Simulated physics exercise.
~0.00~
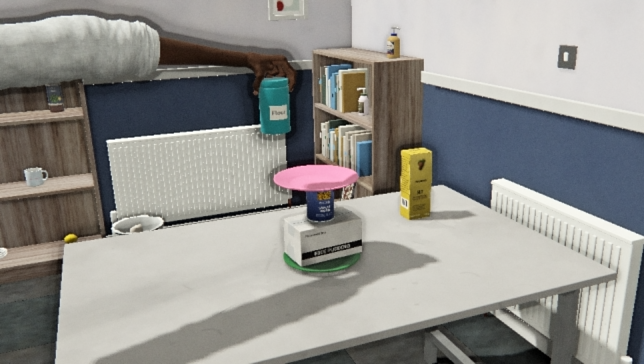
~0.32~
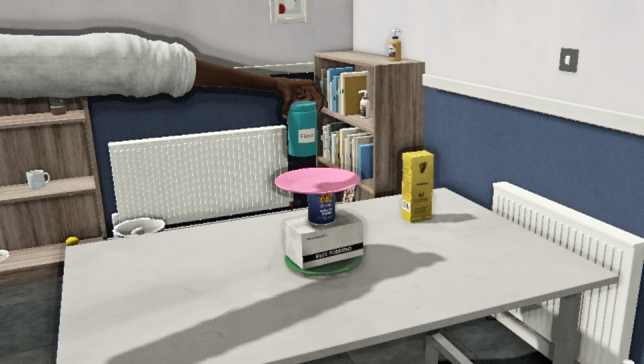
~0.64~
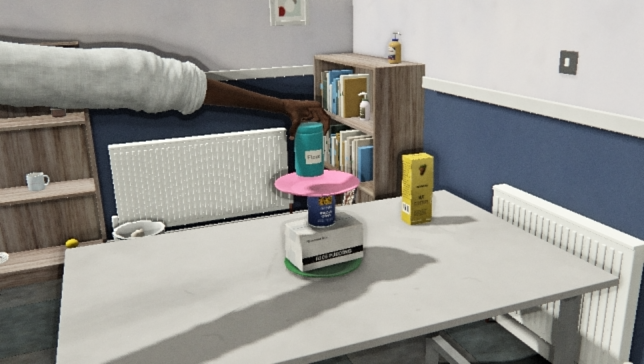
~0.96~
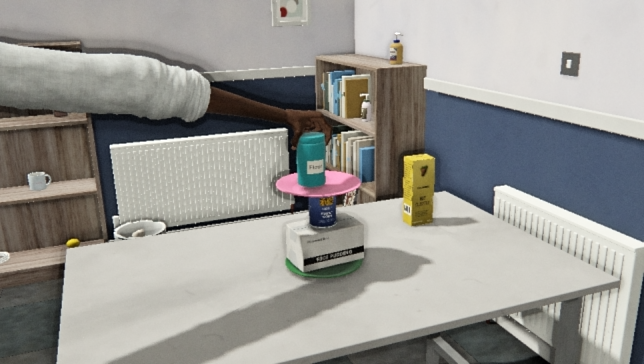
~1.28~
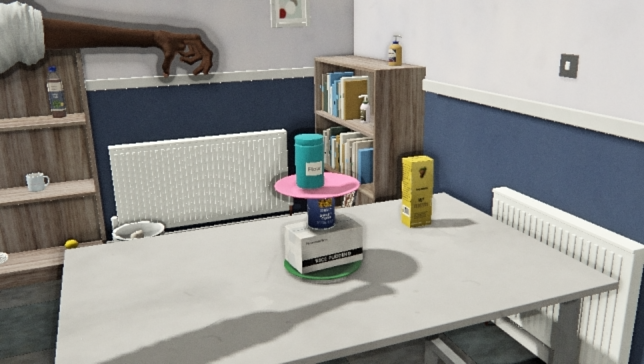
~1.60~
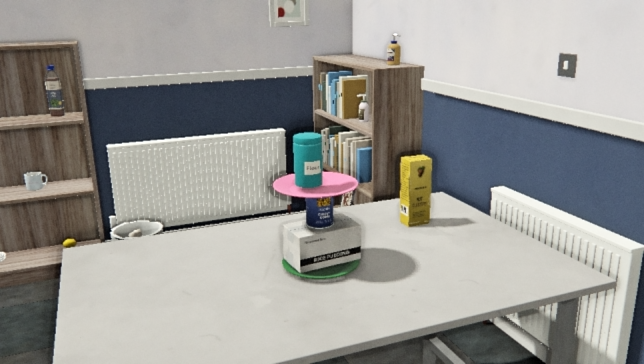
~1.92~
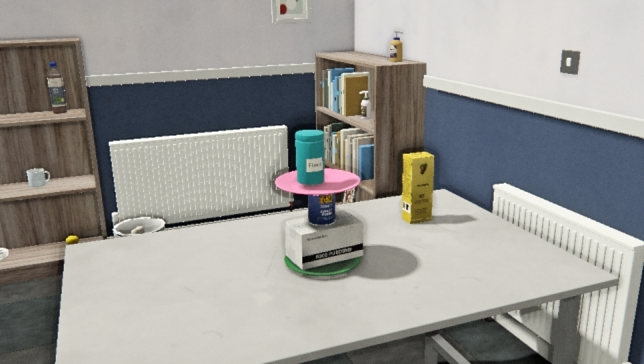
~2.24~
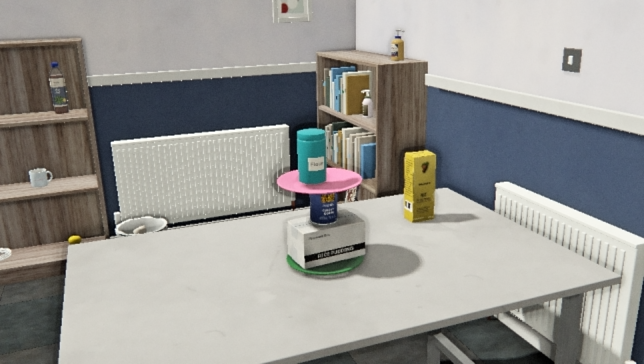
A turquoise jar, held from above by a hand reaching in from the left, hangs over a stack on a pale grey table in a room with blue and white walls, seen from slightly above by a gently swaying camera. The stack has a green plate at the bottom, then a white box, a blue pot and a pink plate, with a yellow carton standing to the right. The hand carries the jar right and down, setting it upright on the pink plate. The fingers let go, and the arm draws back out to the left. The jar stays balanced, and the whole pile remains standing, still.
